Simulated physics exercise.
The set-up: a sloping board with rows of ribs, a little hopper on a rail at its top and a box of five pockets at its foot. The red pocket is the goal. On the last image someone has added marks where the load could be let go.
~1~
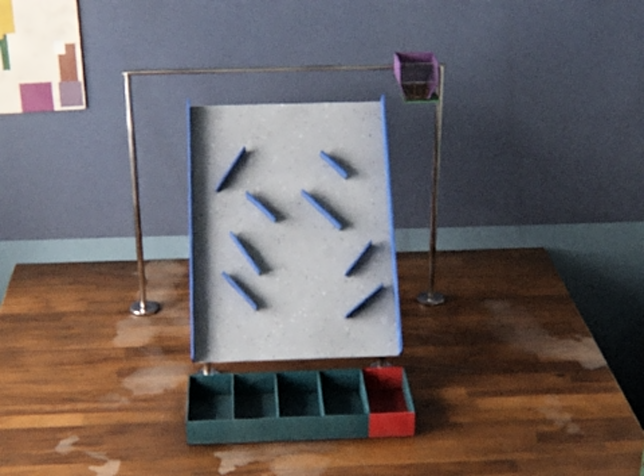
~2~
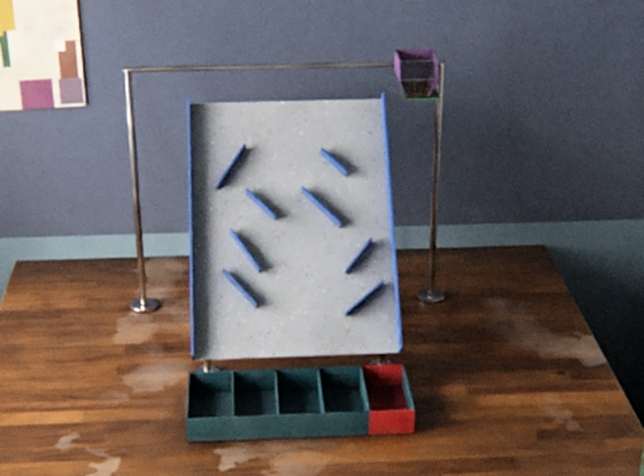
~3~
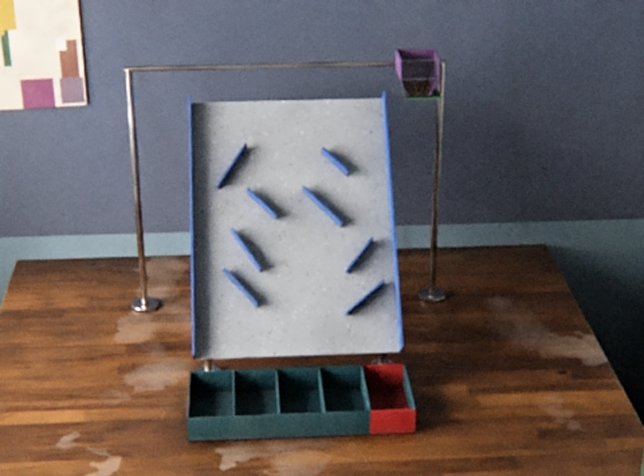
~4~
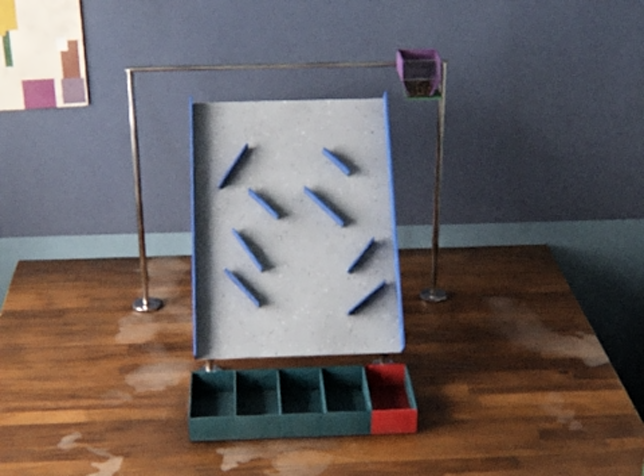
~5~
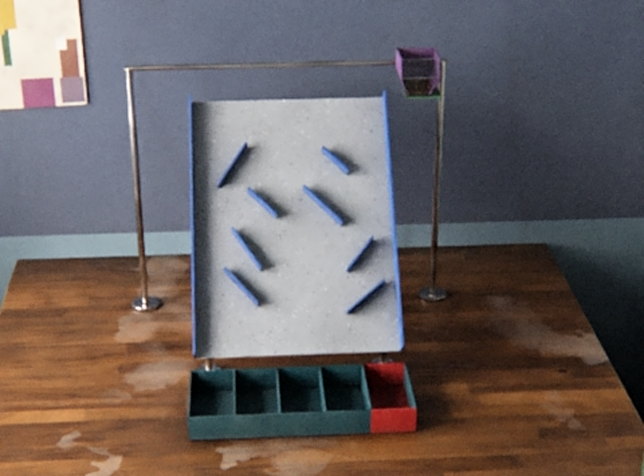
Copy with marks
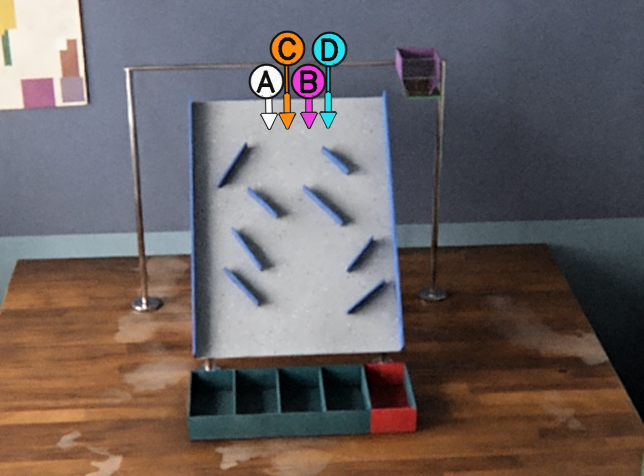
In this clip, a sloping grey board with blue ribs stands on a wooden table, with a small purple hopper on a rail at its upper right and green pockets and one red pocket at its foot; nothing visibly moves.
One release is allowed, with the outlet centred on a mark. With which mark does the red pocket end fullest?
Best: D.
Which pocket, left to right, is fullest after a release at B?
The third from the left.
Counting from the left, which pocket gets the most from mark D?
The fifth.
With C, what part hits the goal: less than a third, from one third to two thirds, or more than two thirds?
Mark C gives less than a third.
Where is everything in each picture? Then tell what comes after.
Hopper at (416, 92), chocolate balls, door shut, in the first frame.
Ribs (217, 184) to (245, 143), (321, 148) to (347, 171), (247, 189) to (275, 215), in the second frame.
Ribs (303, 186) to (342, 222), (231, 228) to (261, 268), (348, 269) to (373, 237), in the third frame.
Ribs (225, 268) to (259, 303), (349, 312) to (385, 280), in the fourth frame.
Red pocket at (393, 419), number 5 of 5 from the left, in the fifth frame.
On the marked copy, mark A meets the board at (269, 123); mark B meets the board at (309, 122); mark C meets the board at (287, 122); mark D meets the board at (328, 121).
If A is chosen, a small part in the red pocket, about two thirds in other pockets, about a quarter outside the box.
If B is chosen, a small part in the red pocket, about two thirds in other pockets, about a quarter outside the box.
If C is chosen, a stray few in the red pocket, about two thirds in other pockets, about a third outside the box.
If D is chosen, about half in the red pocket, about a third in other pockets, about a quarter outside the box.
